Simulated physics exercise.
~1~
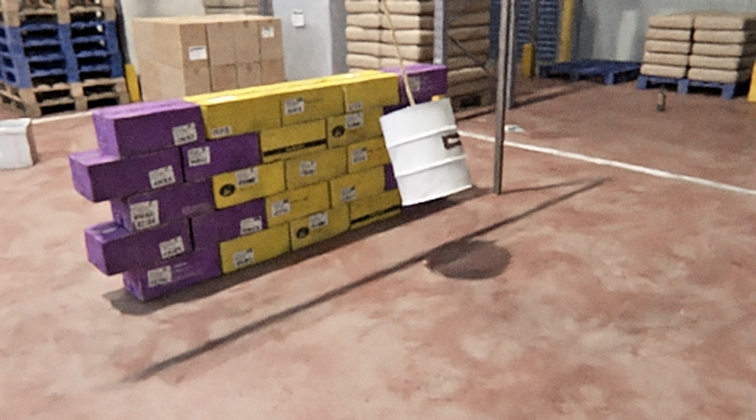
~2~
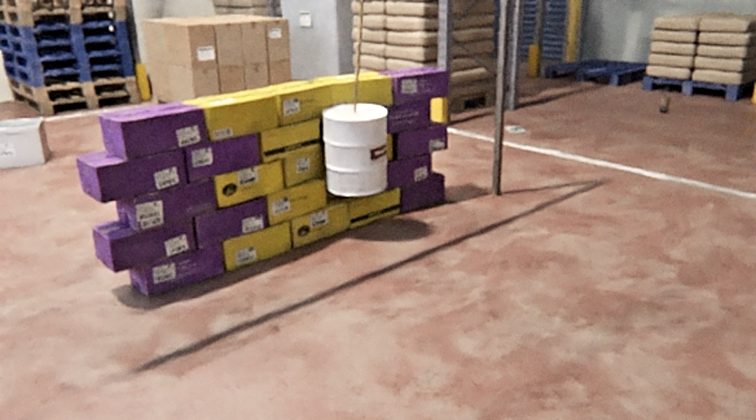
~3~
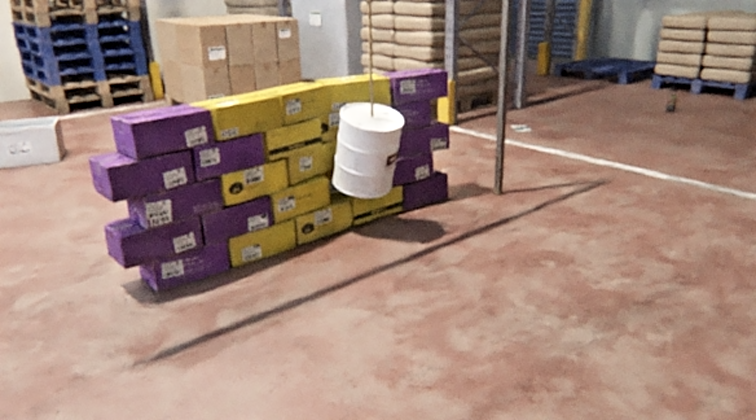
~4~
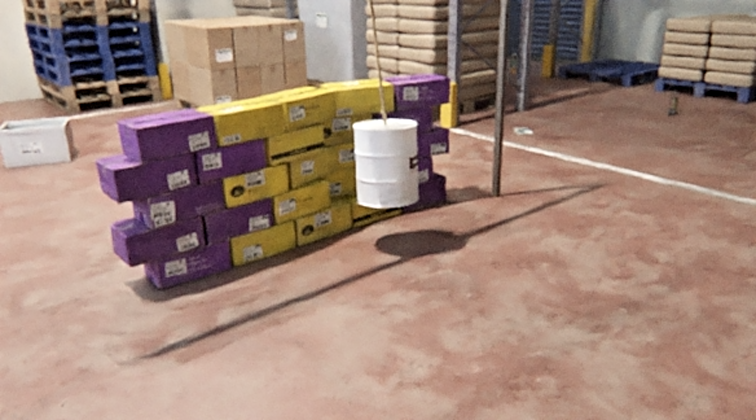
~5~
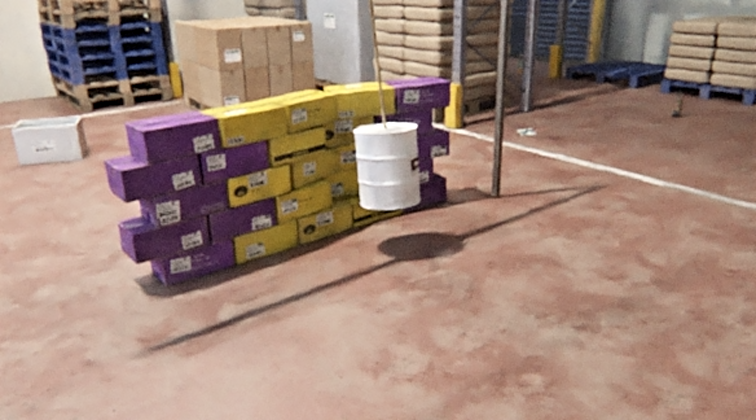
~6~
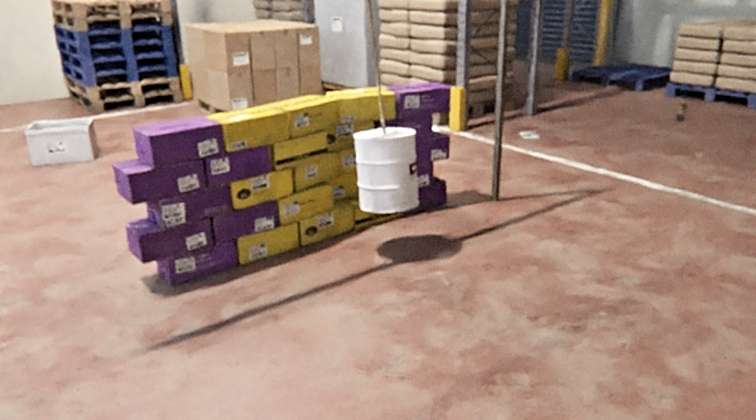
On a warehouse floor, a hanging white drum swings against stacked parcels, which all stay standing.
